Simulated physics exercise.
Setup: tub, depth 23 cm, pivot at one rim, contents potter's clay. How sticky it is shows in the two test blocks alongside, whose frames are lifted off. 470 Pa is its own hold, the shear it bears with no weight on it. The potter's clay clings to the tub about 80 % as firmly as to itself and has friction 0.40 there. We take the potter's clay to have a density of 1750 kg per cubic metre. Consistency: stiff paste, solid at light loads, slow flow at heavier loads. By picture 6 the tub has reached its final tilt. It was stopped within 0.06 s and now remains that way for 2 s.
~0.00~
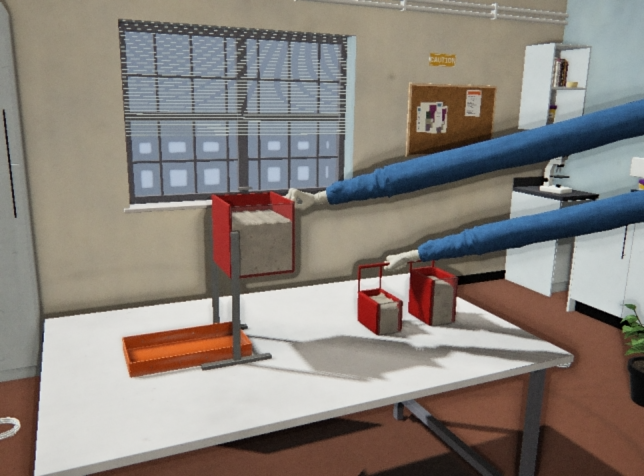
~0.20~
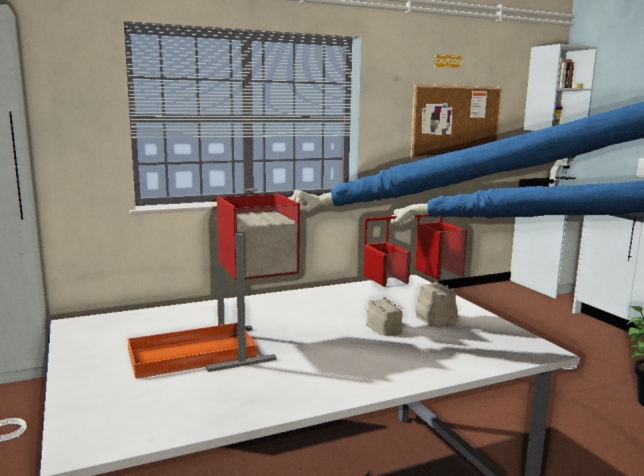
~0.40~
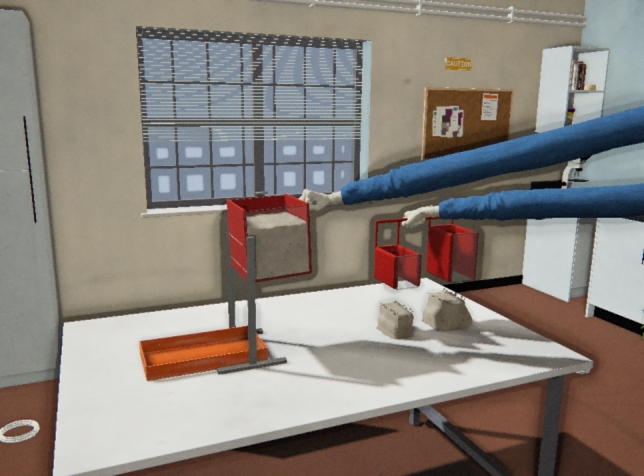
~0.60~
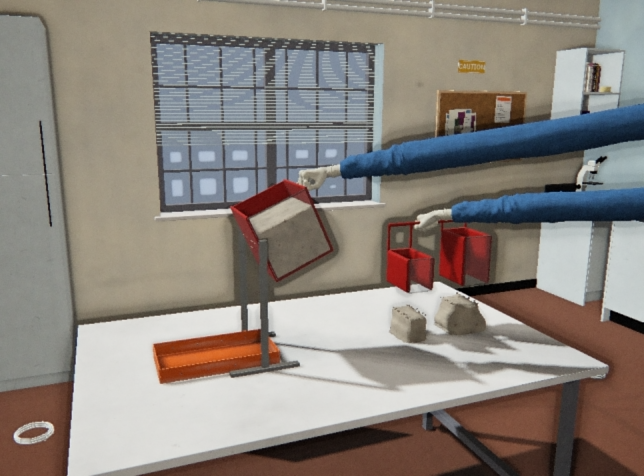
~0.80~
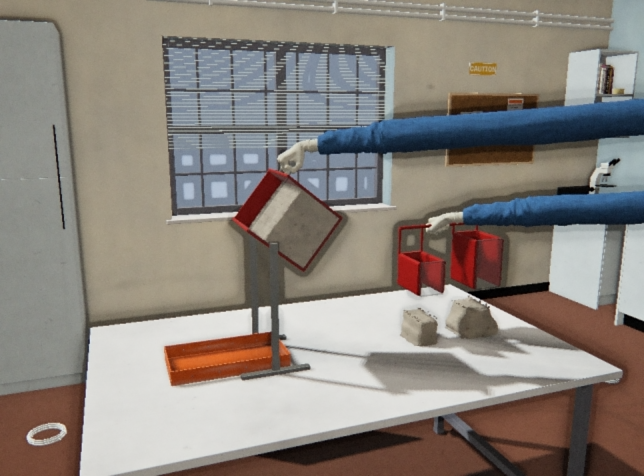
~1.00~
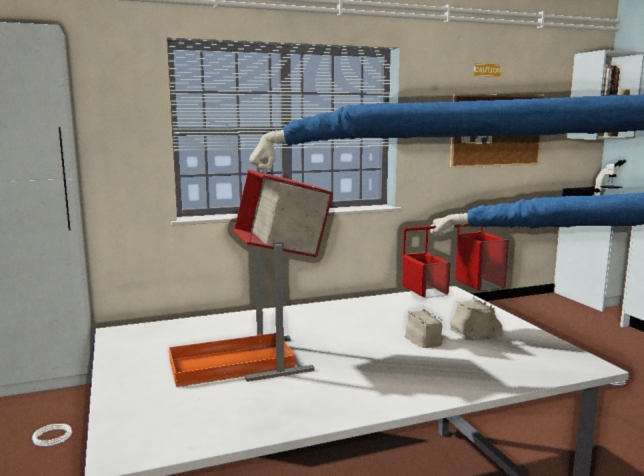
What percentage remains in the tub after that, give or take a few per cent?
100 %.
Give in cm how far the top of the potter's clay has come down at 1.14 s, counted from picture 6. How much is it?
I reckon it's close to 2 cm.
After 1.14 s, the tub is at 75 degrees and holds 100 %.
After 1.31 s, the tub is at 75 degrees and holds 100 %.
After 1.48 s, the tub is at 75 degrees and holds 100 %.
After 1.65 s, the tub is at 75 degrees and holds 100 %.
After 3.00 s, at the end, the tub is at 75 degrees and holds 100 %.
